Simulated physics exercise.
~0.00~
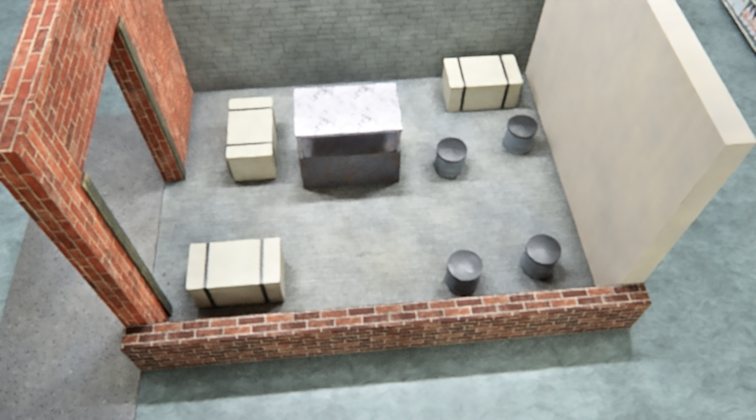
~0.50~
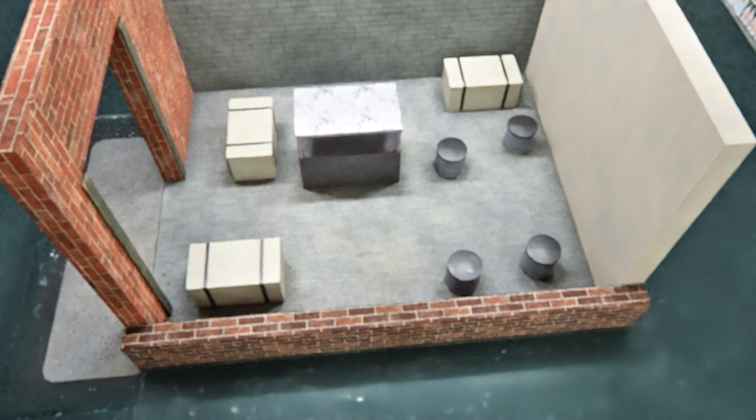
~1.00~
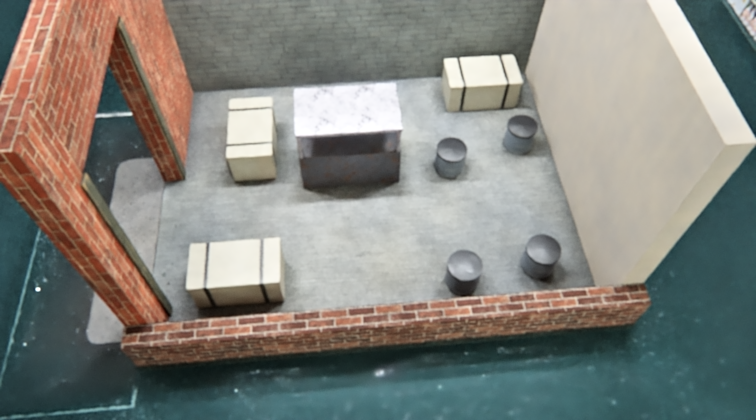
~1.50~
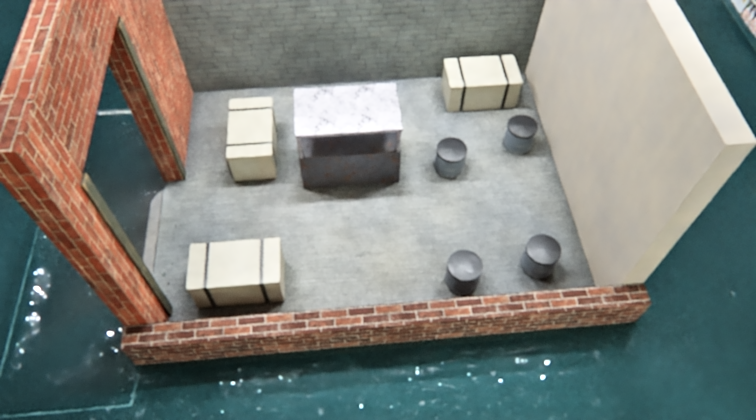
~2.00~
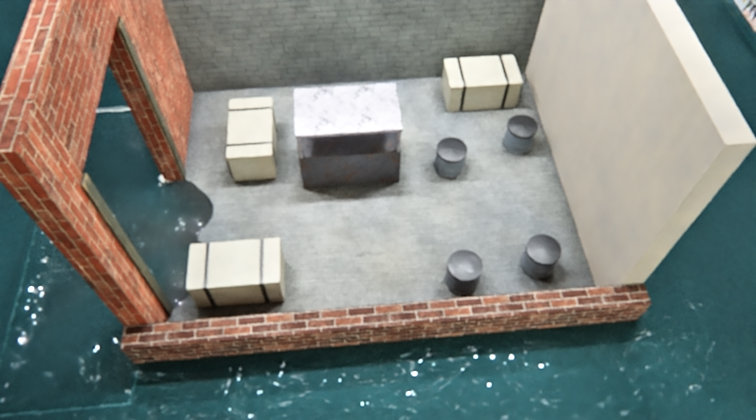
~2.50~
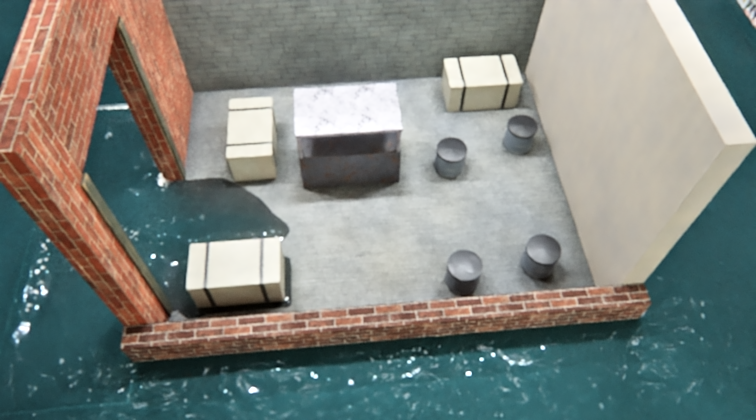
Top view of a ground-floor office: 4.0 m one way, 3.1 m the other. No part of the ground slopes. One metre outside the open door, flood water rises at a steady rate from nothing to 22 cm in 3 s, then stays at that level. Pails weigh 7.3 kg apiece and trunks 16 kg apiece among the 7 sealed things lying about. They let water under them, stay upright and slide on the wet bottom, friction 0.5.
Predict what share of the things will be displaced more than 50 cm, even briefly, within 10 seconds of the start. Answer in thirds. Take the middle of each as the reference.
Two thirds or more.
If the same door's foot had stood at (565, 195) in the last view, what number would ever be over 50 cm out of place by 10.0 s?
The answer would then be 3.
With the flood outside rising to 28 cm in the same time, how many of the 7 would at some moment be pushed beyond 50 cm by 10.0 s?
In that case 7 of them.
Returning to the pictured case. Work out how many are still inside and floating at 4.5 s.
At that time the total is 1.
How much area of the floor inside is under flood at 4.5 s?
Roughly 8.0 m2.
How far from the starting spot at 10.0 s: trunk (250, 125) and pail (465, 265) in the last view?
20 cm, 200 cm.
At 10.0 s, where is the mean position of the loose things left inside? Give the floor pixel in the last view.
Somewhere near (410, 125).
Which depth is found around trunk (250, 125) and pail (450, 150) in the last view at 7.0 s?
About 7 and 5 cm.
After 3.5 s 0 of 7 are over 50 cm from their spots; 0 afloat.
After 4.5 s 1 of 7 are over 50 cm from their spots; 1 afloat.
After 7.0 s 3 of 7 are over 50 cm from their spots; 5 afloat.
After 10.0 s 5 of 7 are over 50 cm from their spots, and 7 have been at some point; 7 afloat.
